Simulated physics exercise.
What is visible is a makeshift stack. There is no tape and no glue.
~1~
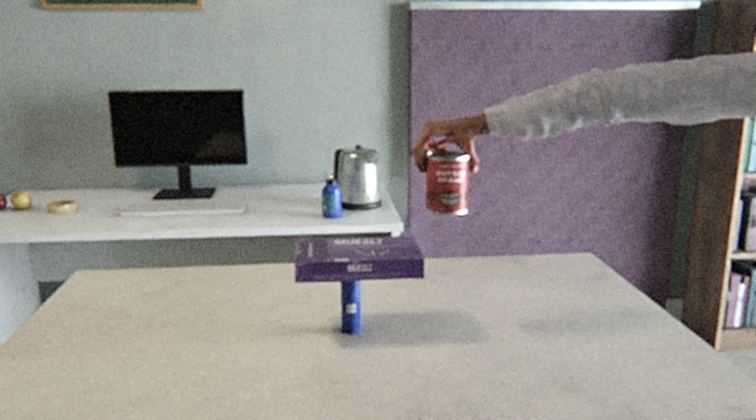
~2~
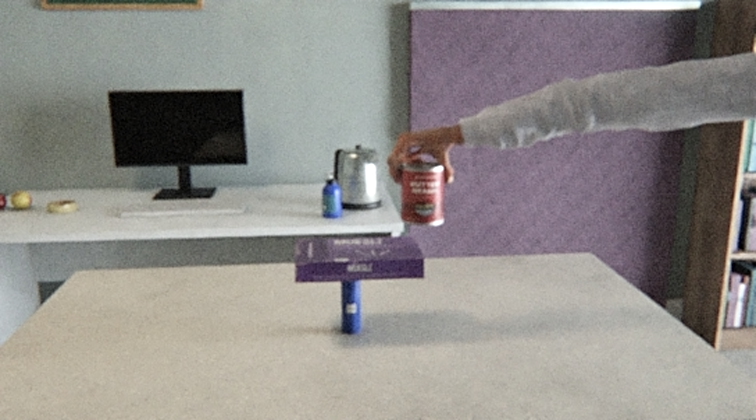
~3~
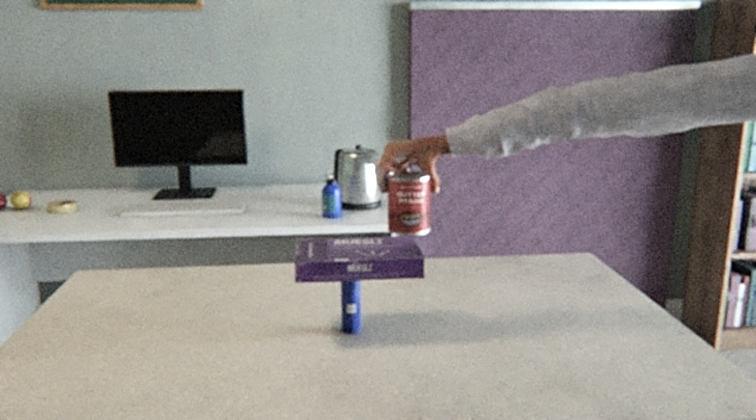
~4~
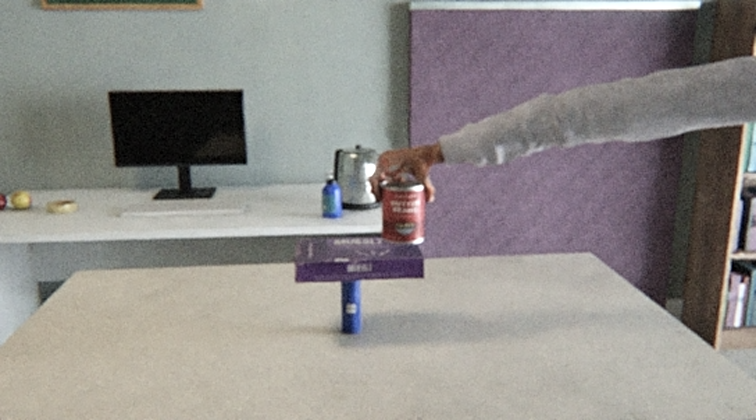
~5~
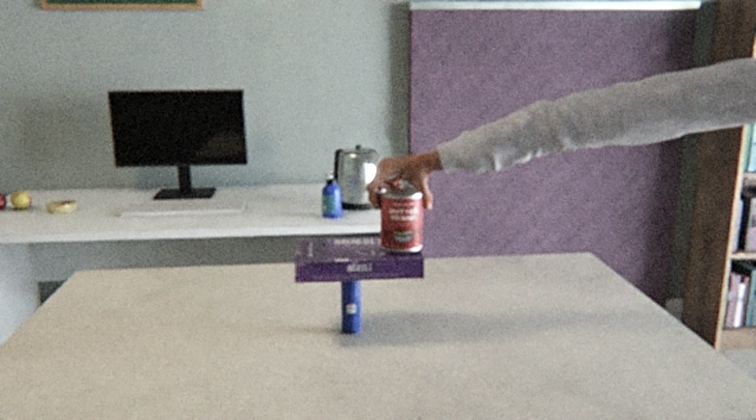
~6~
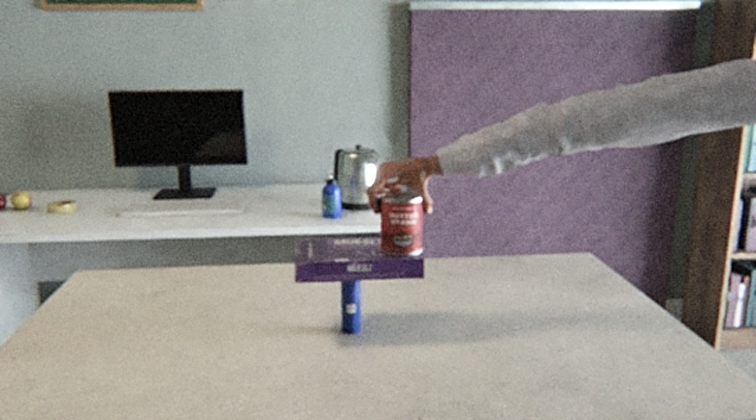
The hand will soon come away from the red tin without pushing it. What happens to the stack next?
The stack collapses.
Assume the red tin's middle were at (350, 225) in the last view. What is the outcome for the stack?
Stands.
Then, 0.30 s on from there, red tin now fallen; purple packet turned 52° from how it was put.
Then, 0.60 s on from there, purple packet on its side.
Then, 1.30 s on from there, purple packet now fallen.
In the end, fallen, red tin and purple packet; blue shaker unmoved. The stack comes apart.
